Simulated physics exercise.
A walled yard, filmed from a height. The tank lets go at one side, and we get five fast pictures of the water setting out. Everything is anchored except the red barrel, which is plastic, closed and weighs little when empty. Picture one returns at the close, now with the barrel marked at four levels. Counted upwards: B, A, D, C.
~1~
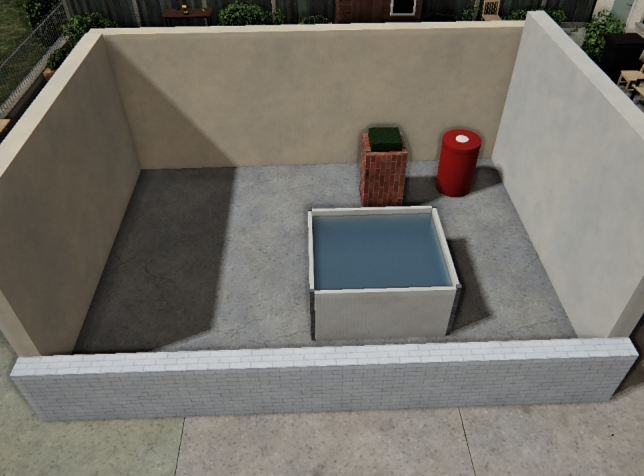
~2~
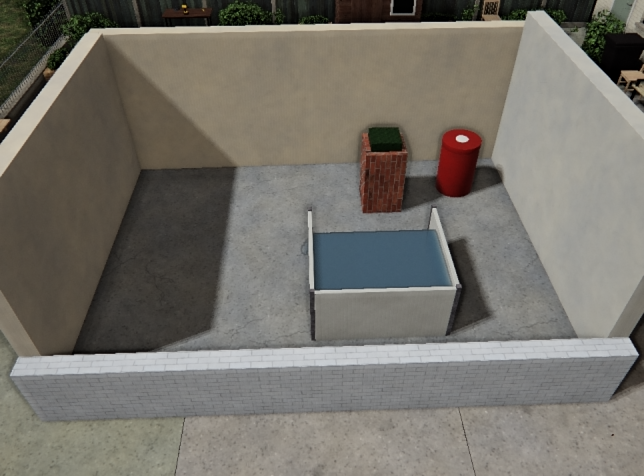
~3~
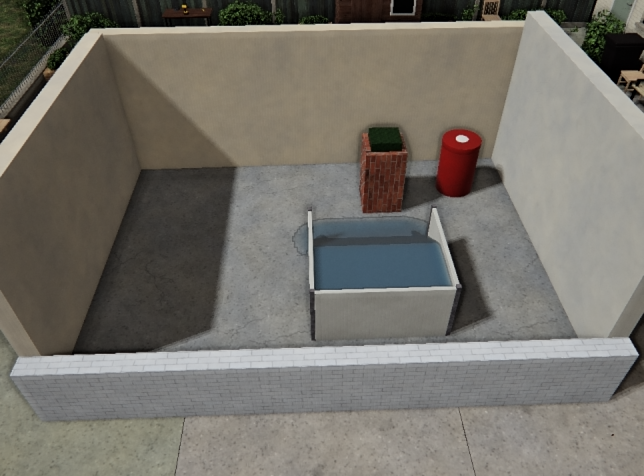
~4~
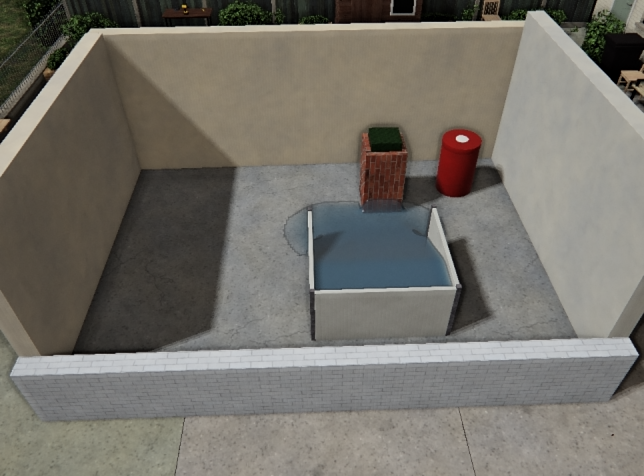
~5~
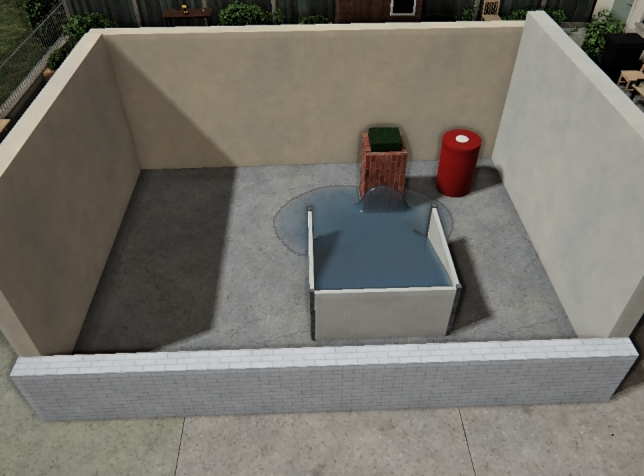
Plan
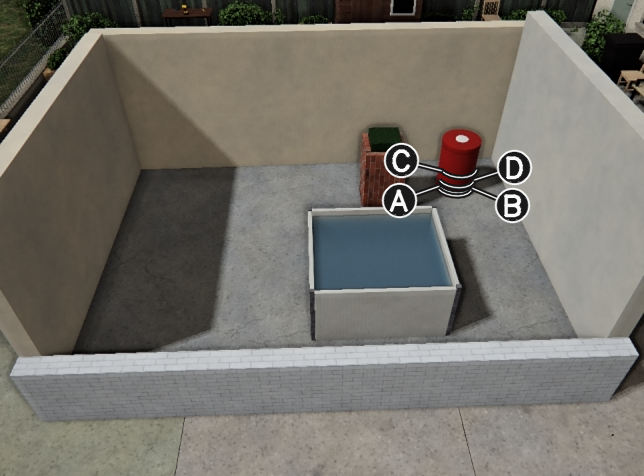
Water flows out the open back of a tank and spreads around a brick pillar.
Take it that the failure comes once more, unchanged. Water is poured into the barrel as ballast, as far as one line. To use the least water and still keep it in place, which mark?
C is the one.
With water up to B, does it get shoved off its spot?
Yes, it does.
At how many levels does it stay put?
One of the four.
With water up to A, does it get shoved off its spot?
Yes, it does.
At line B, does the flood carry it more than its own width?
Yes, clearly.
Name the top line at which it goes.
D it is.
On the marked copy, A at (458, 193); B at (458, 195); C at (461, 177); D at (459, 187); from the bottom up B, A, D, C.
Choosing A, it is pushed about its own width away.
Choosing B, it is pushed about 3 times its own width away.
Choosing C, it does not move.
Choosing D, it is pushed about half its own width away.
